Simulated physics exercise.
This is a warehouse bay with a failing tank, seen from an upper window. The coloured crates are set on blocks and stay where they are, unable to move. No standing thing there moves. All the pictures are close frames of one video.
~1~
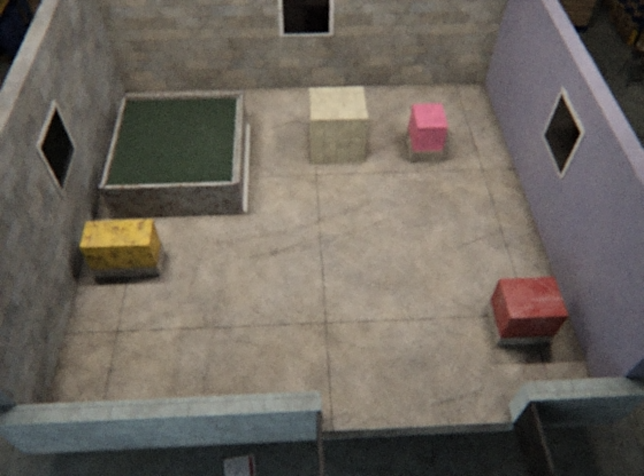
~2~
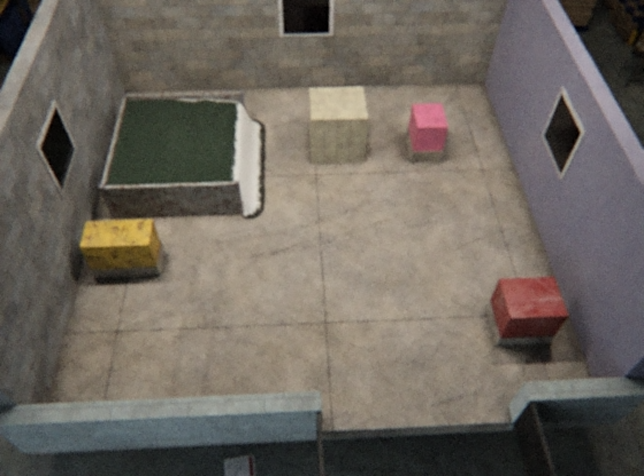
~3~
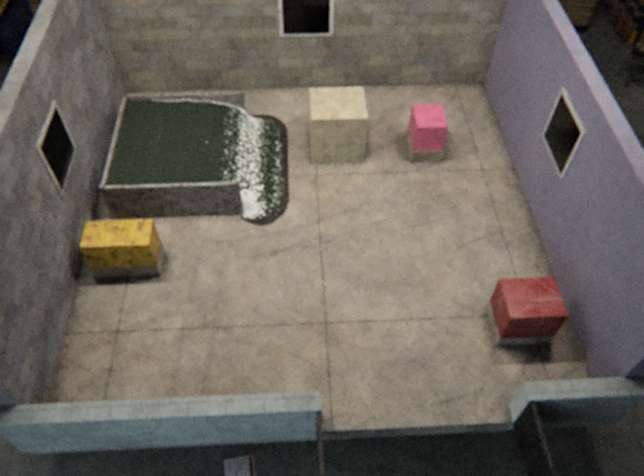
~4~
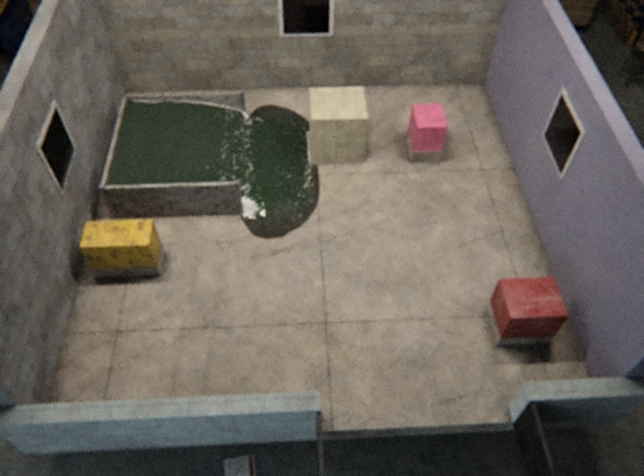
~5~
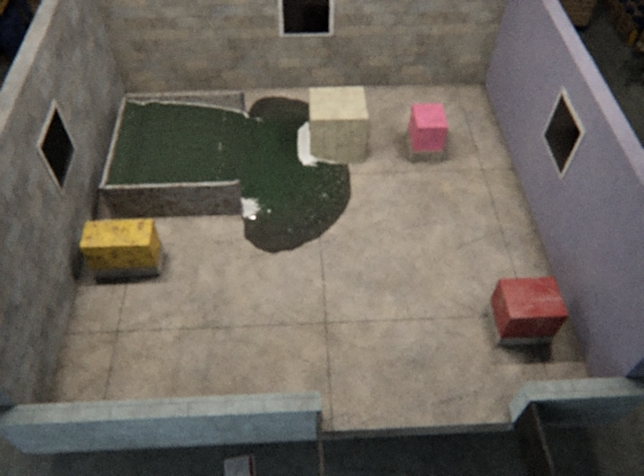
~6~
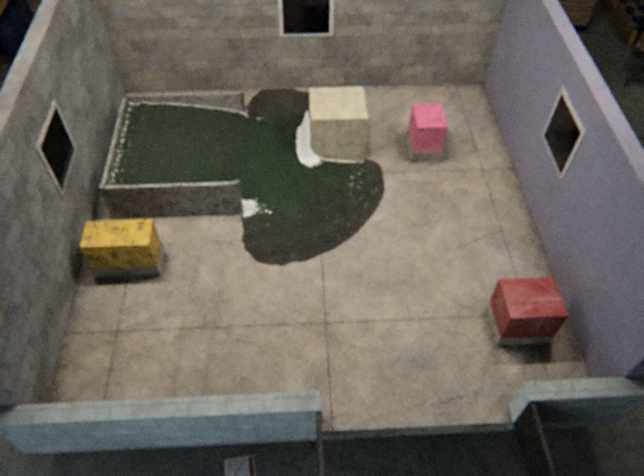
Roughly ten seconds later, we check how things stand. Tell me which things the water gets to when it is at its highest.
Outcome: The yellow crate remains untouched by water; the red crate is touched by water; the pink crate remains untouched by water.
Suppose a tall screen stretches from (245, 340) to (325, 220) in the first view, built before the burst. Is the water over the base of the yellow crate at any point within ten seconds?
Yellow: Left dry.
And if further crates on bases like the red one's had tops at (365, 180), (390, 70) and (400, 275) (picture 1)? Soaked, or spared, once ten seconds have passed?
Is reached, then is reached, then stays clear.
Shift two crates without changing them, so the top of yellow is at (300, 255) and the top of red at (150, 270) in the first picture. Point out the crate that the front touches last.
Judging by the pictures, the one in red.
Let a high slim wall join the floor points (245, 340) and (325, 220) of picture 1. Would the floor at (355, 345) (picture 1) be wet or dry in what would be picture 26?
There: No water.
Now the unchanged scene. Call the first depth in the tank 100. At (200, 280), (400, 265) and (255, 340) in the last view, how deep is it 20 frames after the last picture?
I'd say around 0 per cent, then 6 per cent, then 0 per cent.
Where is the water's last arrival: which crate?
Note: The yellow one.
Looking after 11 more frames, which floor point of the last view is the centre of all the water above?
My reading is close to (294, 170).
A moment on, water covers 35 % of the floor; the yellow crate not reached, the red crate not reached, the pink crate water round its plinth.
Next, water covers 50 % of the floor; the yellow crate not reached, the red crate water round its plinth, the pink crate water round its plinth.
Then, water covers 70 % of the floor; the yellow crate not reached, the red crate water round its plinth, the pink crate water round its plinth.
Later, water covers 75 % of the floor; the yellow crate not reached, the red crate water round its plinth, the pink crate water round its plinth.
In the end, water covers 95 % of the floor; the yellow crate stayed above the water, the red crate was topped, the pink crate stayed above the water.
